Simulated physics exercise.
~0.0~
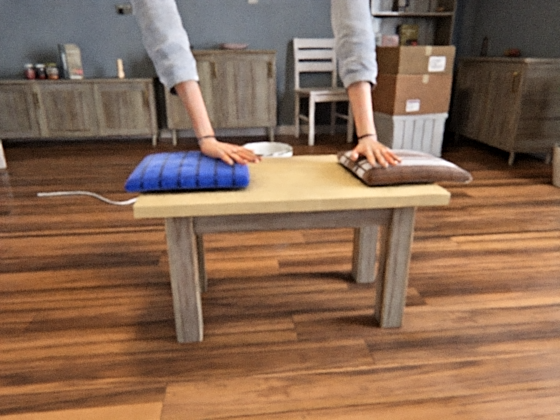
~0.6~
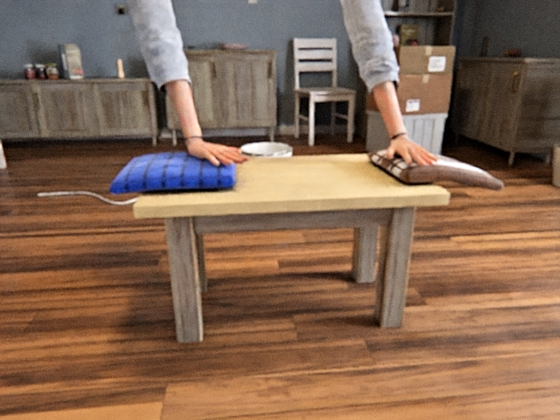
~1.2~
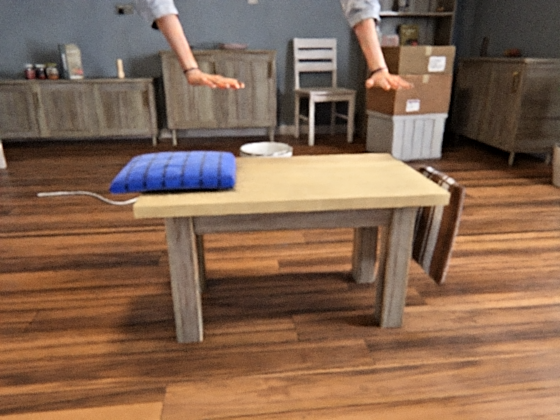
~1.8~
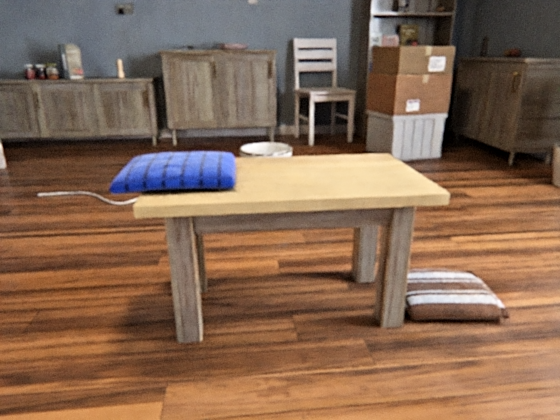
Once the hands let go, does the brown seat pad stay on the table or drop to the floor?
It tips over the right end of the table and drops to the floor, while the soft blue item stays on top.
